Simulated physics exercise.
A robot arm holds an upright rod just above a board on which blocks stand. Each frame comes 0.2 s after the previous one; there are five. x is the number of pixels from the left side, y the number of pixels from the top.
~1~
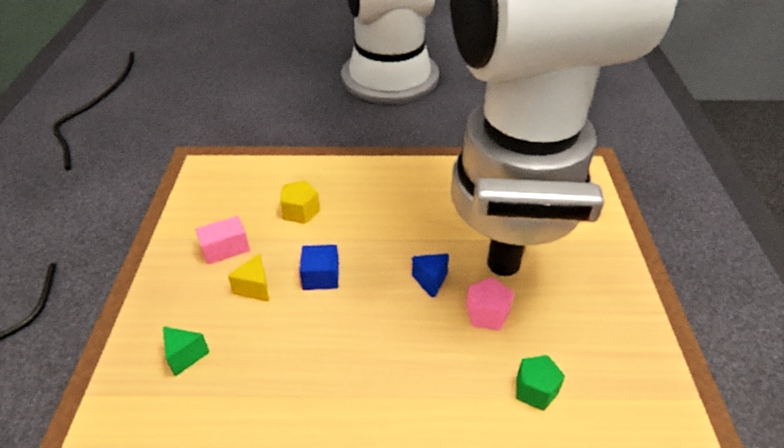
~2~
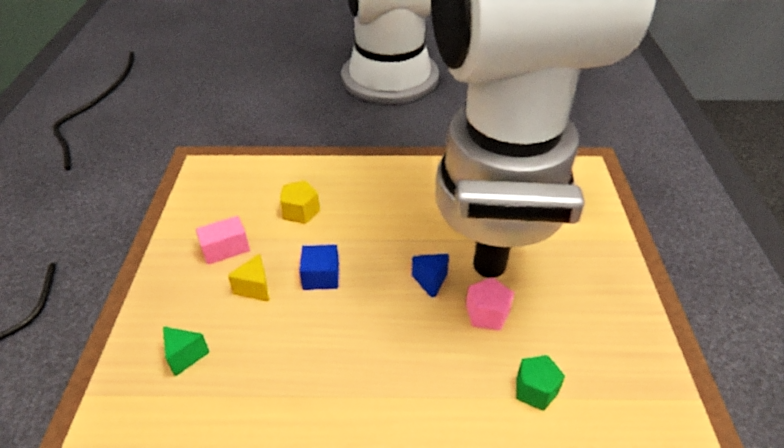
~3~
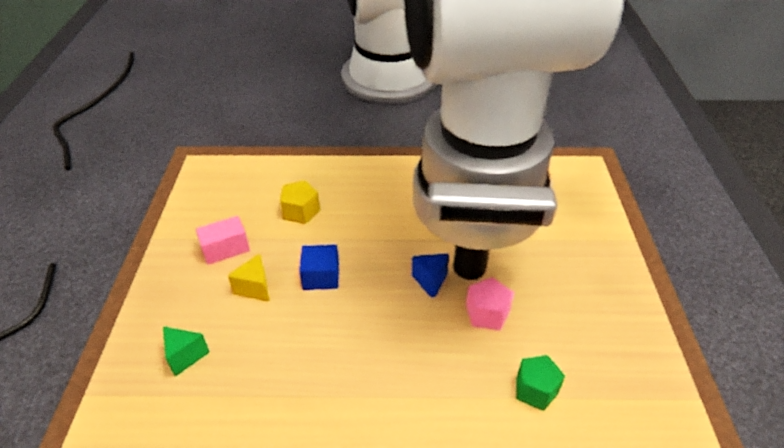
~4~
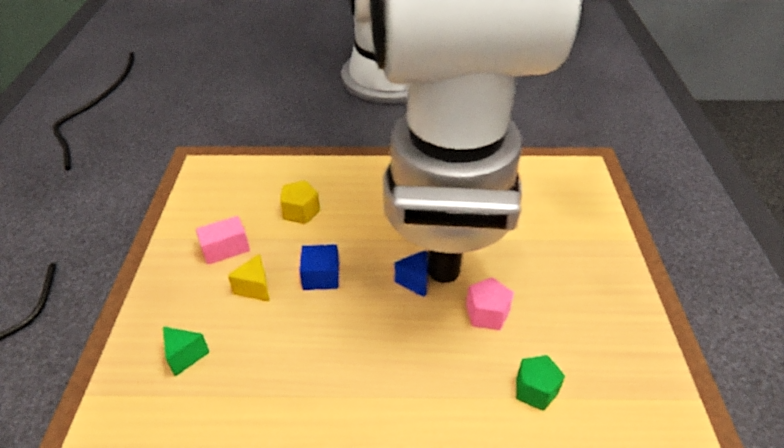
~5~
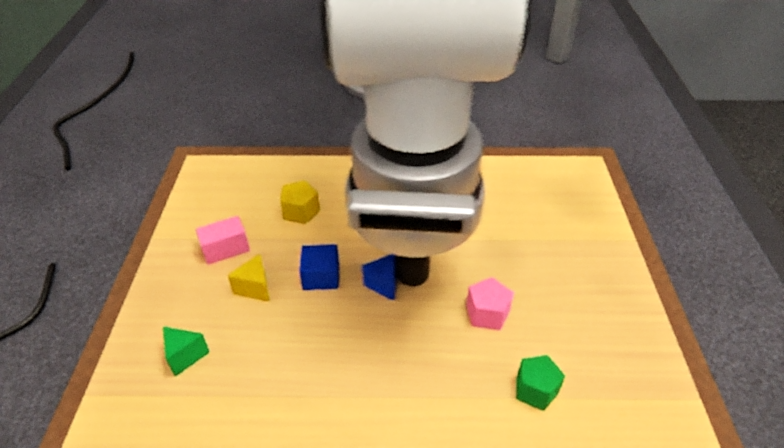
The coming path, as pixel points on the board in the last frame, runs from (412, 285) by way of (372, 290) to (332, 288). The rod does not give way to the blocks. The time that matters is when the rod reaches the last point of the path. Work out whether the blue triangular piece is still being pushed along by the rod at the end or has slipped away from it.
When the path is over, you would find the blue triangular piece still in front of the rod.
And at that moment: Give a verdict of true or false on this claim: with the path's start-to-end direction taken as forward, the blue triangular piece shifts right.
Answer: False.
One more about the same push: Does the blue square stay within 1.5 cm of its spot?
Answer: No.
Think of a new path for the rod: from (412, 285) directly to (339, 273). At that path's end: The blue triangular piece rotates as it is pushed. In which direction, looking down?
Counterclockwise from above.
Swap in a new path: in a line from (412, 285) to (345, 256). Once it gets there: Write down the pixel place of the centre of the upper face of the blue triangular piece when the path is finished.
At pixel (348, 263).
What follows on the original path. Halfway along, rod (370, 279); blue square (310, 258), turned 30° clockwise; blue triangular piece (340, 273).
At the end, rod (330, 278); blue square (295, 256), turned 55° clockwise; blue triangular piece (301, 281), turned 15° anticlockwise; pink pentagon still.
